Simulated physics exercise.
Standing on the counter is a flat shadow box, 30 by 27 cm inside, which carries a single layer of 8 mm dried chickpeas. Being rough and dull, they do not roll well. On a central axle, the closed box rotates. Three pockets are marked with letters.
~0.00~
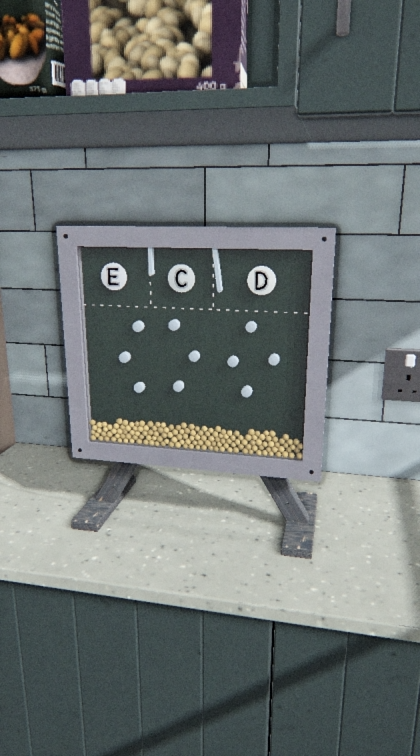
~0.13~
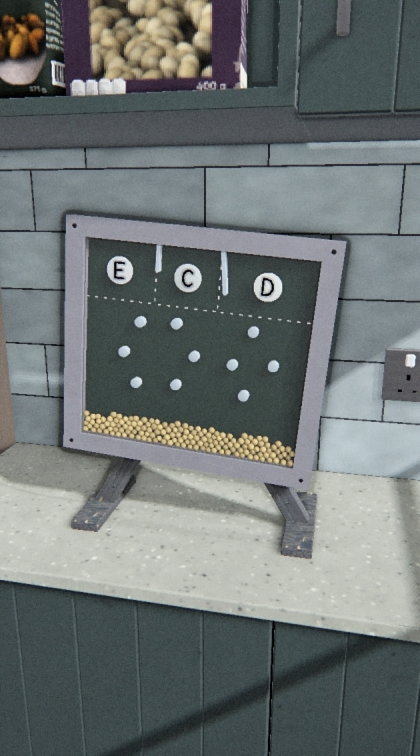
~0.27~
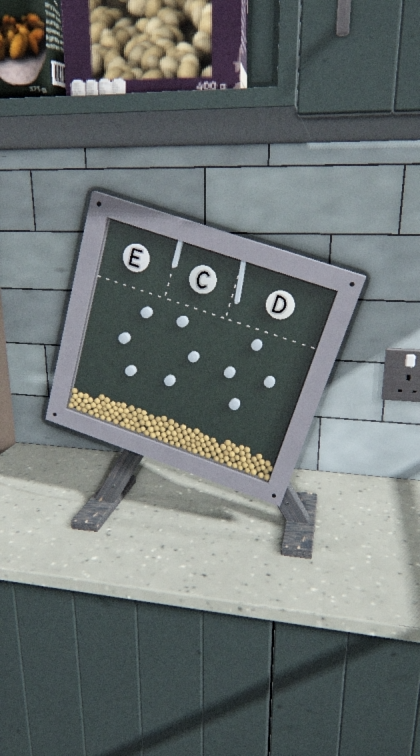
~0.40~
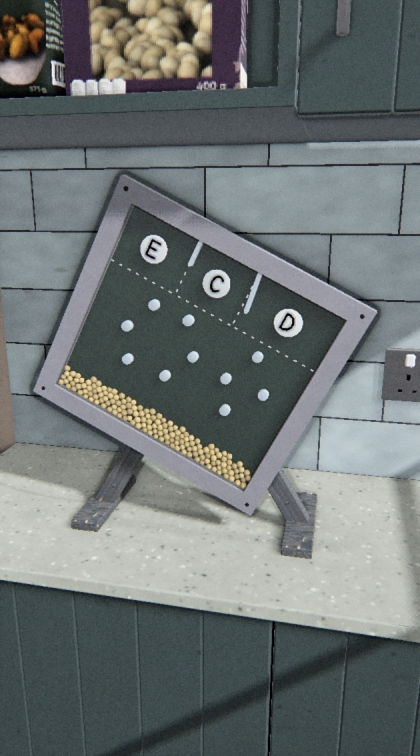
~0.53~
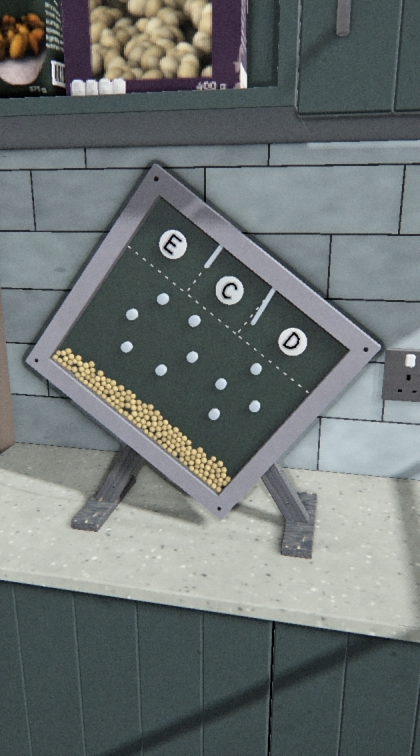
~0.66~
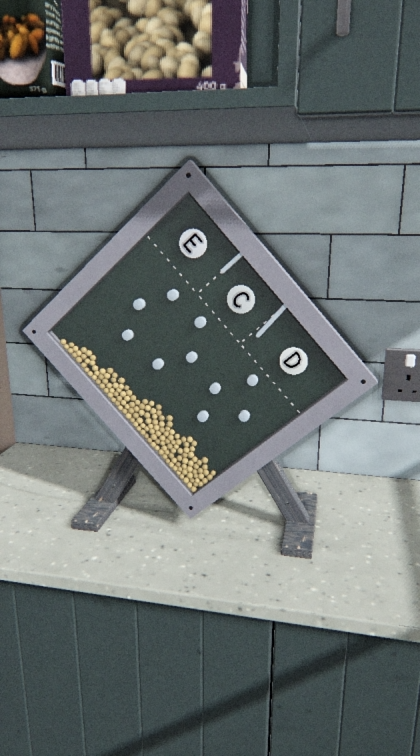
The footage shows a framed panel of pale chickpeas, pegs and the letters E, C and D above a kitchen counter, turning steadily clockwise from level to a steep tilt while the chickpeas stay heaped along its lower edge.
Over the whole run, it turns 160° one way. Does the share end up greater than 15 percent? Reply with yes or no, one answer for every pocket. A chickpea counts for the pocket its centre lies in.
Pocket C - no, pocket D - yes, pocket E - no.
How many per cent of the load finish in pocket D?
Around 60 in a hundred.
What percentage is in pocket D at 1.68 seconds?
Roughly 20 per cent.
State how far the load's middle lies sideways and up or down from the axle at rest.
The middle sits around 10 cm left of it and 9 cm below it.
By 1.17 s, it stands 89° clockwise; the chickpeas' middle is 9 cm left of and 10 cm below the centre; nothing in the marked areas.
By 1.68 s, it stands 130° clockwise; the chickpeas' middle is 10 cm left of and 9 cm below the centre; D 20 %.
By 2.12 s, it stands 160° clockwise; the chickpeas' middle is 11 cm left of and 5 cm below the centre; D 35 %.
At rest by 3.3 s, it stands 160° clockwise; C 0 %, D 60 %, E 0 %, elsewhere 40 %.
